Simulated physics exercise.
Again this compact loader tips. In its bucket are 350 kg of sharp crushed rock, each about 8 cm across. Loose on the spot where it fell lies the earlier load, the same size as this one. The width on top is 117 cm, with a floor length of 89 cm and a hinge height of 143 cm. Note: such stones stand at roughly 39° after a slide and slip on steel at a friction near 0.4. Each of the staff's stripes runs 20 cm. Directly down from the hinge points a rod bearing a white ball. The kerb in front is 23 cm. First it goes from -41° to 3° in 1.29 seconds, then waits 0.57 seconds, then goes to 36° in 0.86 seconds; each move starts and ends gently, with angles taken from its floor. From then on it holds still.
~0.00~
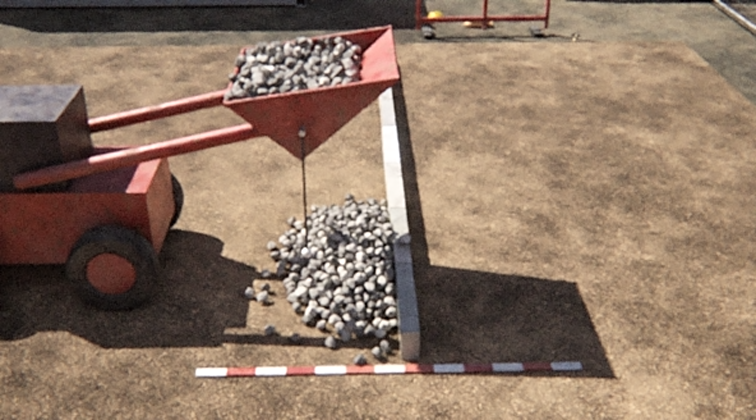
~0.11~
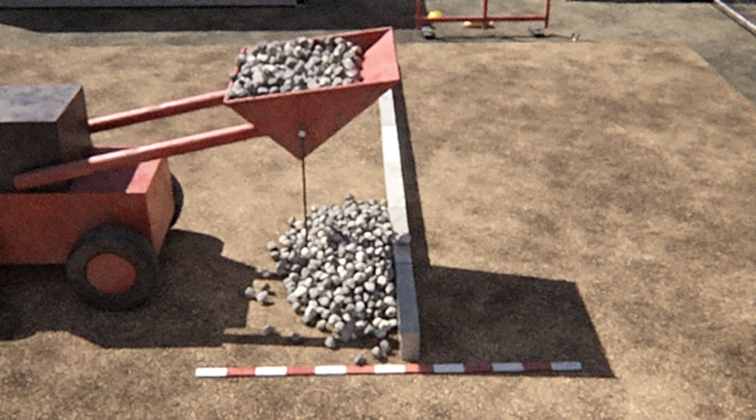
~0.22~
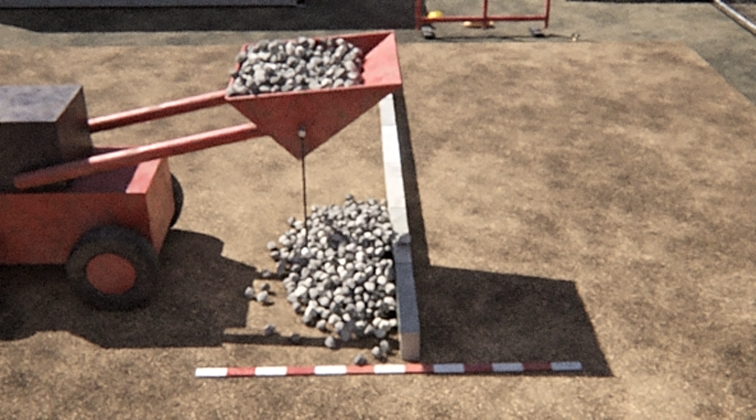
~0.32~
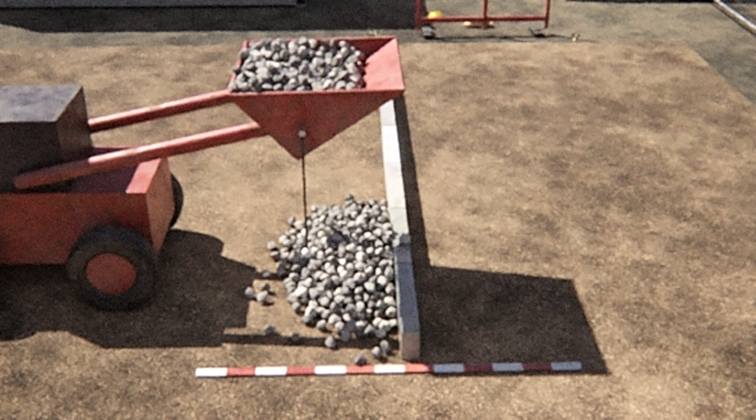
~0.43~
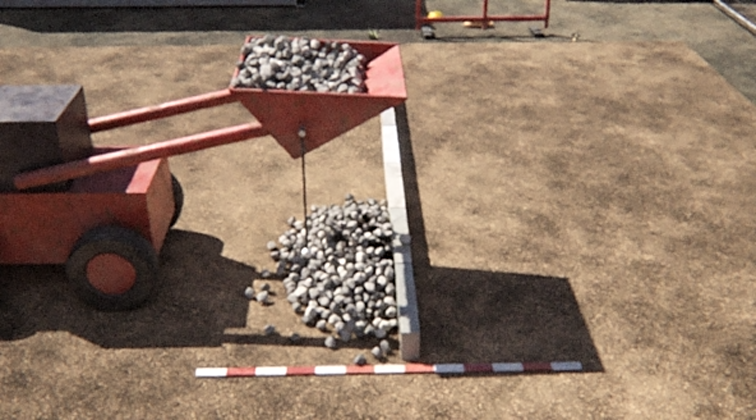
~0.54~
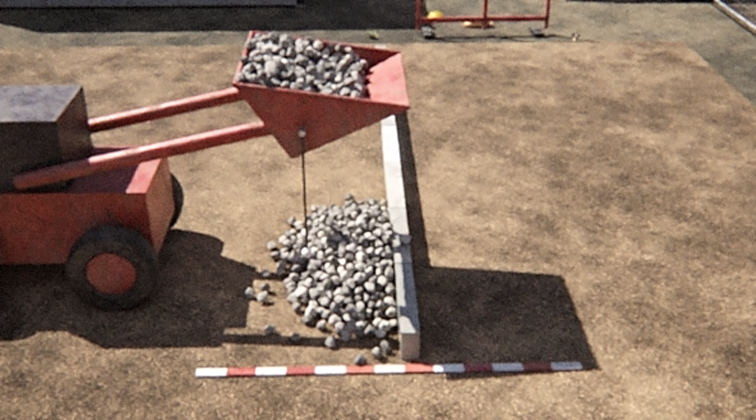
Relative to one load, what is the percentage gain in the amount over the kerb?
A gain of about 95 per cent.
After 1.0 s the floor is at -4°; in per cent of one load, 100 in the bucket, 100 on this side of the kerb; the foremost stones are at (390, 237).
After 1.4 s the floor is at 3°; in per cent of one load, 100 in the bucket, 100 on this side of the kerb; the foremost stones are at (390, 237).
After 3.2 s the floor is at 36°; in per cent of one load, 28 in the bucket, 126 on this side of the kerb, 46 over the kerb; the foremost stones are at (477, 263).
After 5.8 s the floor is at 36°; in per cent of one load, 0 in the bucket, 105 on this side of the kerb, 95 over the kerb; the foremost stones are at (578, 255). Net gain over the kerb, 95.
